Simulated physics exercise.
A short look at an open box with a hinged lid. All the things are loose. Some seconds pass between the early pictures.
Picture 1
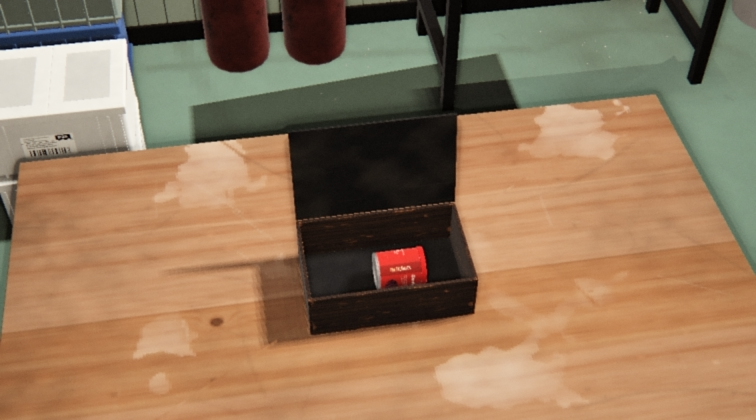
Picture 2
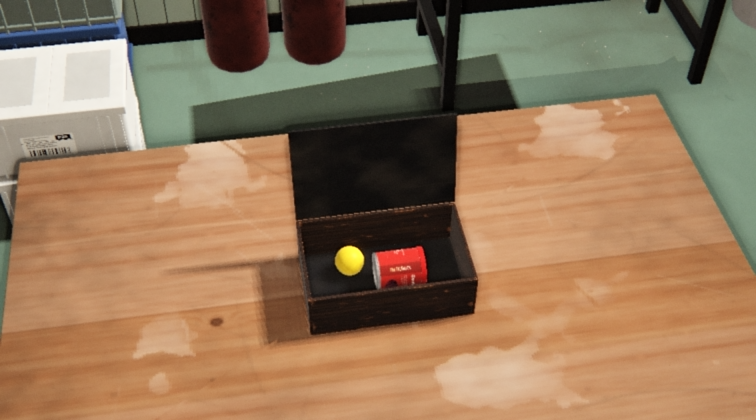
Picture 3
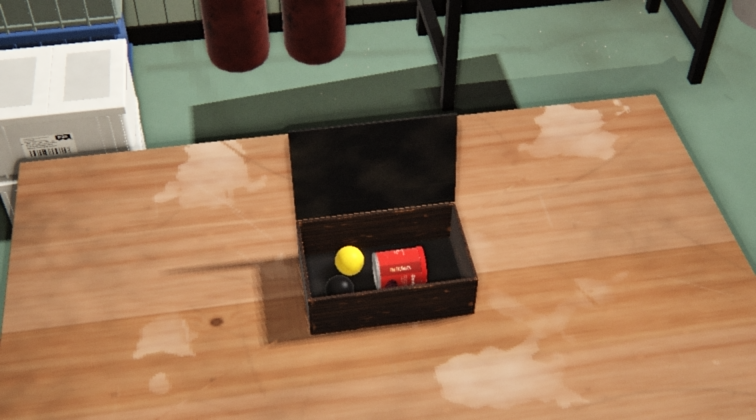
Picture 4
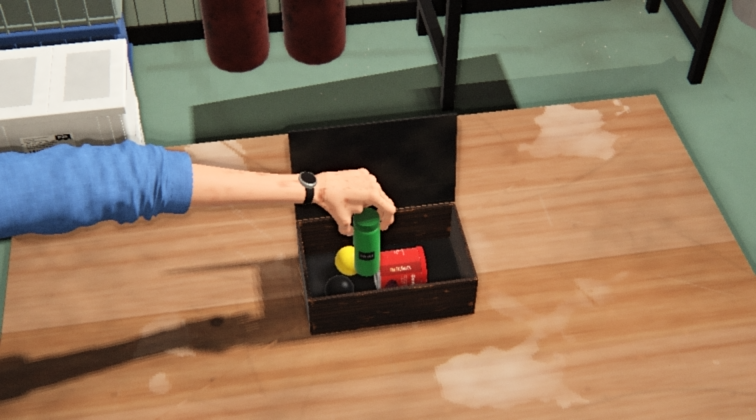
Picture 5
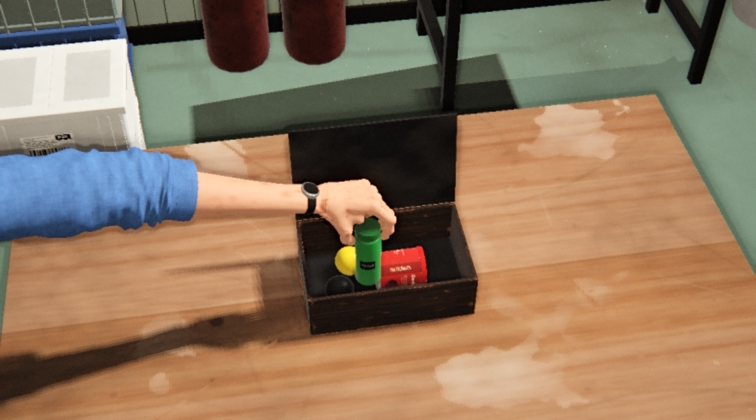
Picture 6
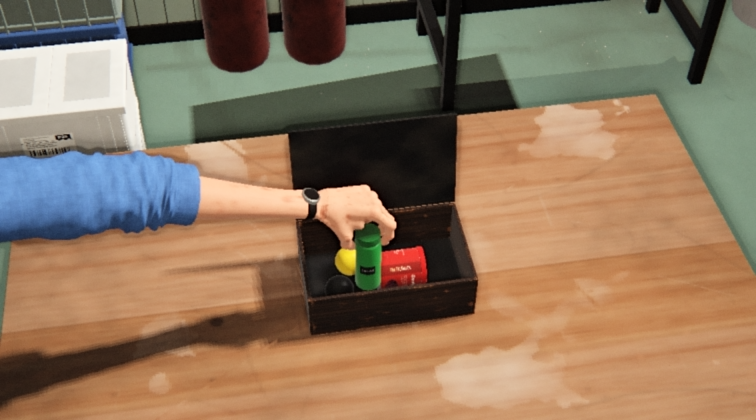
We see an open black box holding a red tin on a wooden table, then a yellow ball and a dark round object appear inside it. A hand reaches in from the left, lowering a green shaker slightly beside the tin.
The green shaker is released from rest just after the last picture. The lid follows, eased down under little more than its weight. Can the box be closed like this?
In the end the lid is held up.
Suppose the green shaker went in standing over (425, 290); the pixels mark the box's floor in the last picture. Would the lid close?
Then it is held up.
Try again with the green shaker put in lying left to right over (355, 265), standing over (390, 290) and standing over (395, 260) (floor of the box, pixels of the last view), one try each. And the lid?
First try: It shuts flat; second try: It is held up; third try: It will not close.
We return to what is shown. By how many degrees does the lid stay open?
About 16°.
Then, 0.30 s past the last view, green shaker displaced well along near (368, 284).
Then, 1.40 s past the last view, lid 72° above the rim; green shaker displaced well along near (368, 284).
Then, 1.70 s past the last view, lid 48° above the rim; green shaker displaced well along near (368, 284).
Then, 1.90 s past the last view, lid 27° above the rim; green shaker displaced well along near (368, 284).
Finally, lid 16° above the rim; moved from the start, green shaker; the other 3 still in place. Final places as the last picture's camera would see them, green shaker near (368, 284).
